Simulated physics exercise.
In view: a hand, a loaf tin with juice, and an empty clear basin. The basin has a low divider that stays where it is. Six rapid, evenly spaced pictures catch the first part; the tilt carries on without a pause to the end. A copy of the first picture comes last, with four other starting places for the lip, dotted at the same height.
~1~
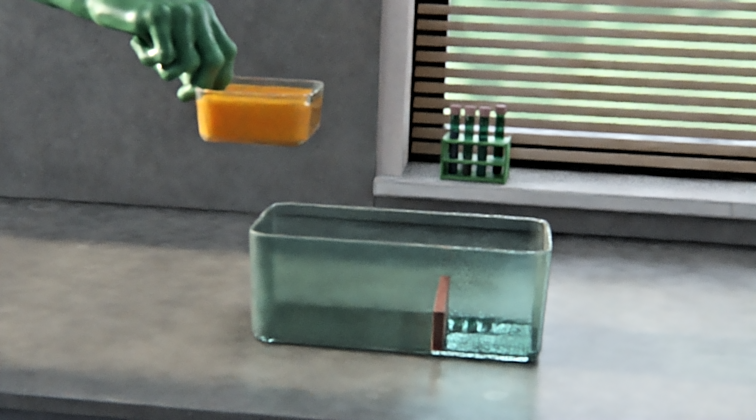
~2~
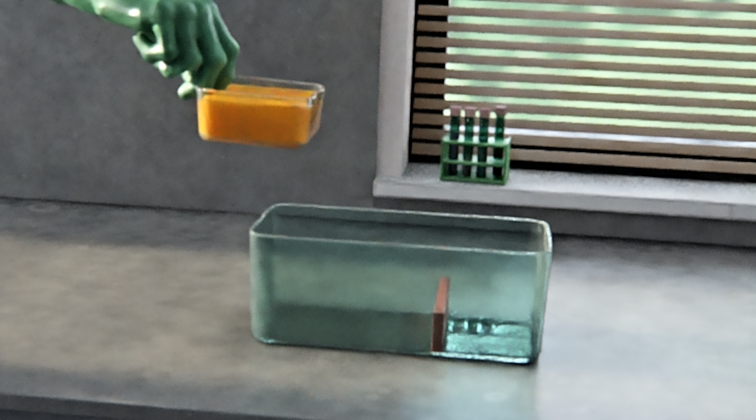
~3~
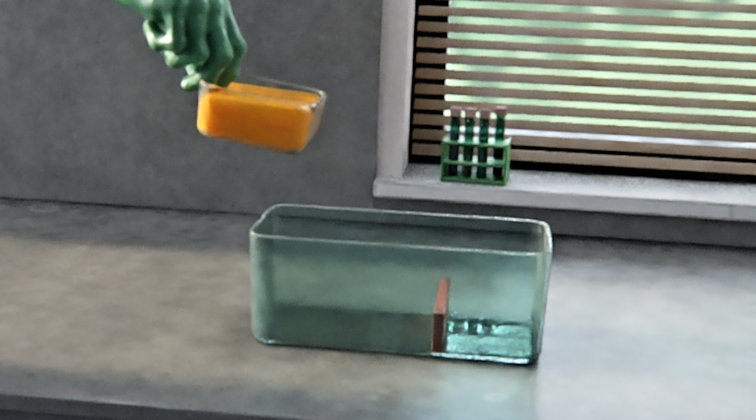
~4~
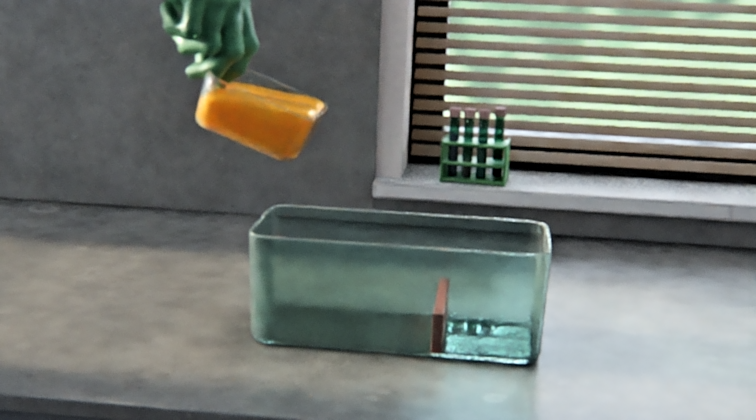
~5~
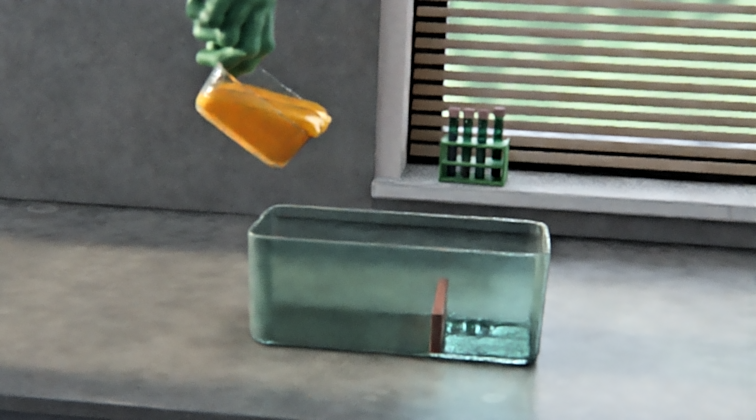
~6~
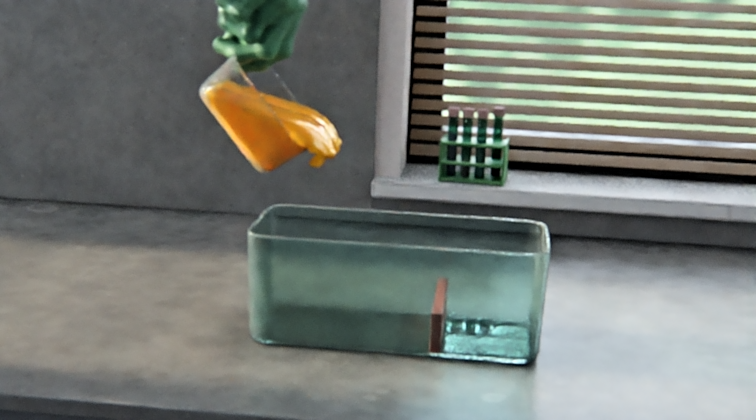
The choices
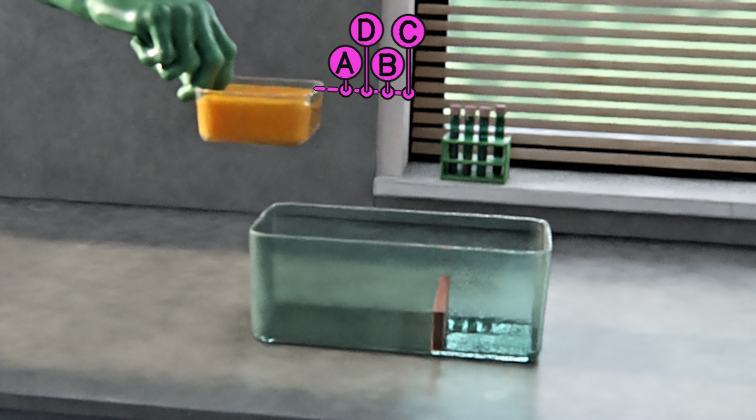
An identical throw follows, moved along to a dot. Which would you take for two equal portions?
The answer is spot C.
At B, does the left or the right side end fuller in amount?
The left one.
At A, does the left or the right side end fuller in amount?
The left side.
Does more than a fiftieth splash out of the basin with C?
Yes.
On the marked copy, A at (345, 90); B at (387, 92); C at (408, 93); D at (366, 91).
If A is chosen, about 88 % ends left of the wall and 6 % right of it; 6 % is lost outside.
If B is chosen, about 80 % ends left of the wall and 14 % right of it; 6 % is lost outside.
If C is chosen, about 51 % ends left of the wall and 43 % right of it; 6 % is lost outside.
If D is chosen, about 88 % ends left of the wall and 7 % right of it; 5 % is lost outside.
